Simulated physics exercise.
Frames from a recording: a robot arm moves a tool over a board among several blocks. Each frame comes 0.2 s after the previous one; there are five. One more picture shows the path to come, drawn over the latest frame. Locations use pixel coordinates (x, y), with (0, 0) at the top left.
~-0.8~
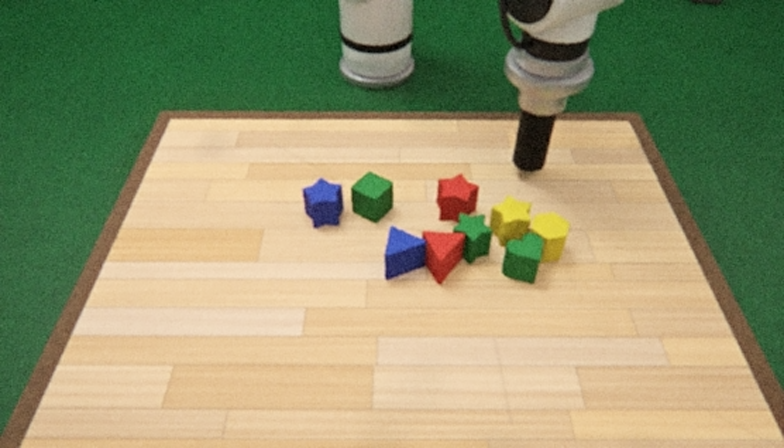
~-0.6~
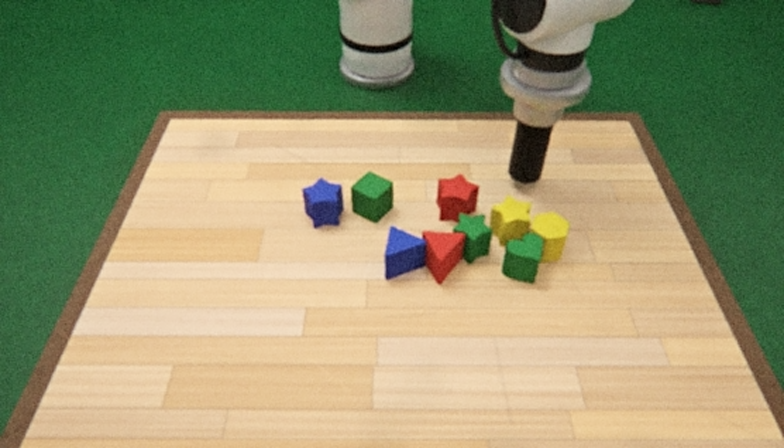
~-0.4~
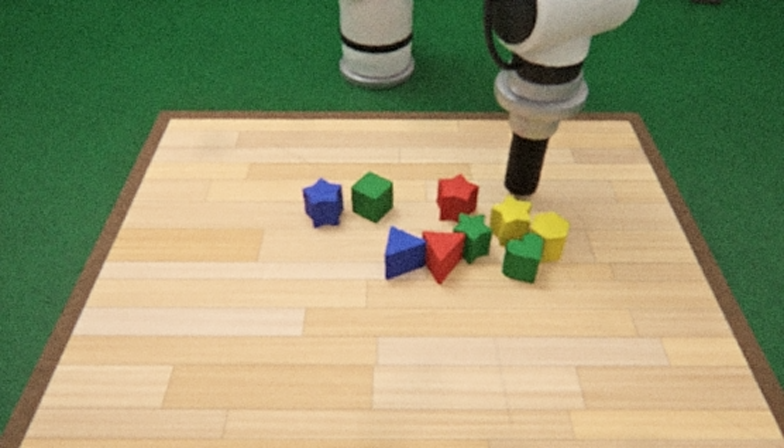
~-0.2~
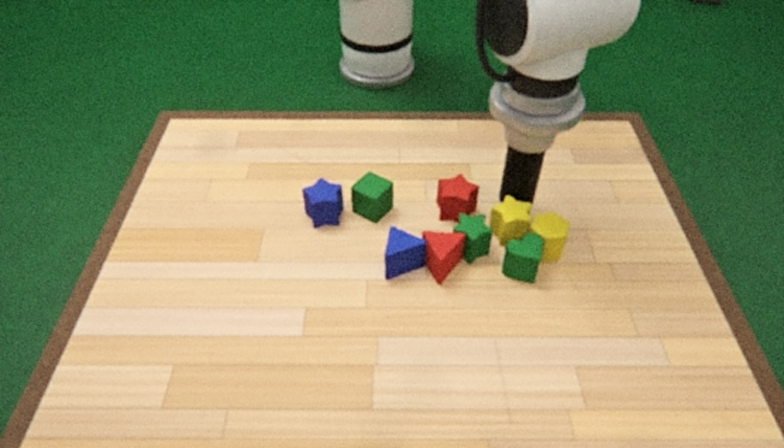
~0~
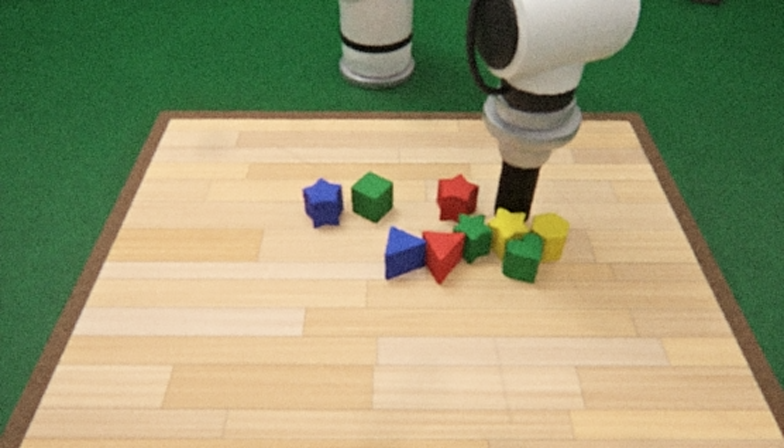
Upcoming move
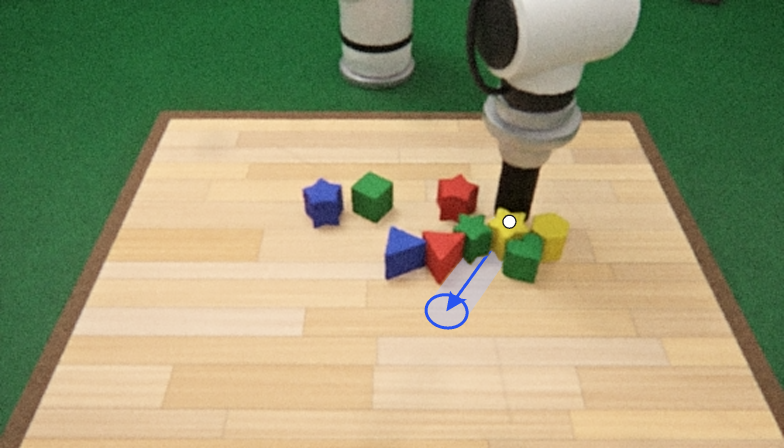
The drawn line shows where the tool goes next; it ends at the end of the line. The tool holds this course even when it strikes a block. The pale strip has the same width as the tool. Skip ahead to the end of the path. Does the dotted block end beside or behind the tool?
I believe so.
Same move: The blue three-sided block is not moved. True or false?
False.
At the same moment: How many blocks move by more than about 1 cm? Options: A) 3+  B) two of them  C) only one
Option A.
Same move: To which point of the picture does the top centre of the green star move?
The middle of its upper face will lie at (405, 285).
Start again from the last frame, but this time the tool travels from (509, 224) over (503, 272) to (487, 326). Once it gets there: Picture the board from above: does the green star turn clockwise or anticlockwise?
Twists clockwise.
Drawn move, straight from (509, 224) to (447, 311); the dot is on the yellow star.
What follows on the original path. One third of the way, tool (492, 240); blue three-sided block (394, 242), turned 20° clockwise; red three-sided block (433, 243), turned 20° anticlockwise; green star (465, 240), turned 65° clockwise; yellow star (507, 251), turned 30° anticlockwise; green heart (537, 268), turned 20° anticlockwise.
Two thirds of the way, tool (471, 269); blue three-sided block (369, 245), turned 40° clockwise; red three-sided block (402, 255); green star (434, 265), turned 95° clockwise; yellow star (505, 273), turned 65° anticlockwise; green heart (542, 274), turned 40° anticlockwise.
At the end, tool (448, 300); blue three-sided block (367, 245), turned 50° clockwise; red three-sided block (398, 256), turned 20° clockwise; green star (405, 285), turned 135° clockwise; yellow star (503, 278), turned 85° anticlockwise; green heart (542, 274), turned 40° anticlockwise.
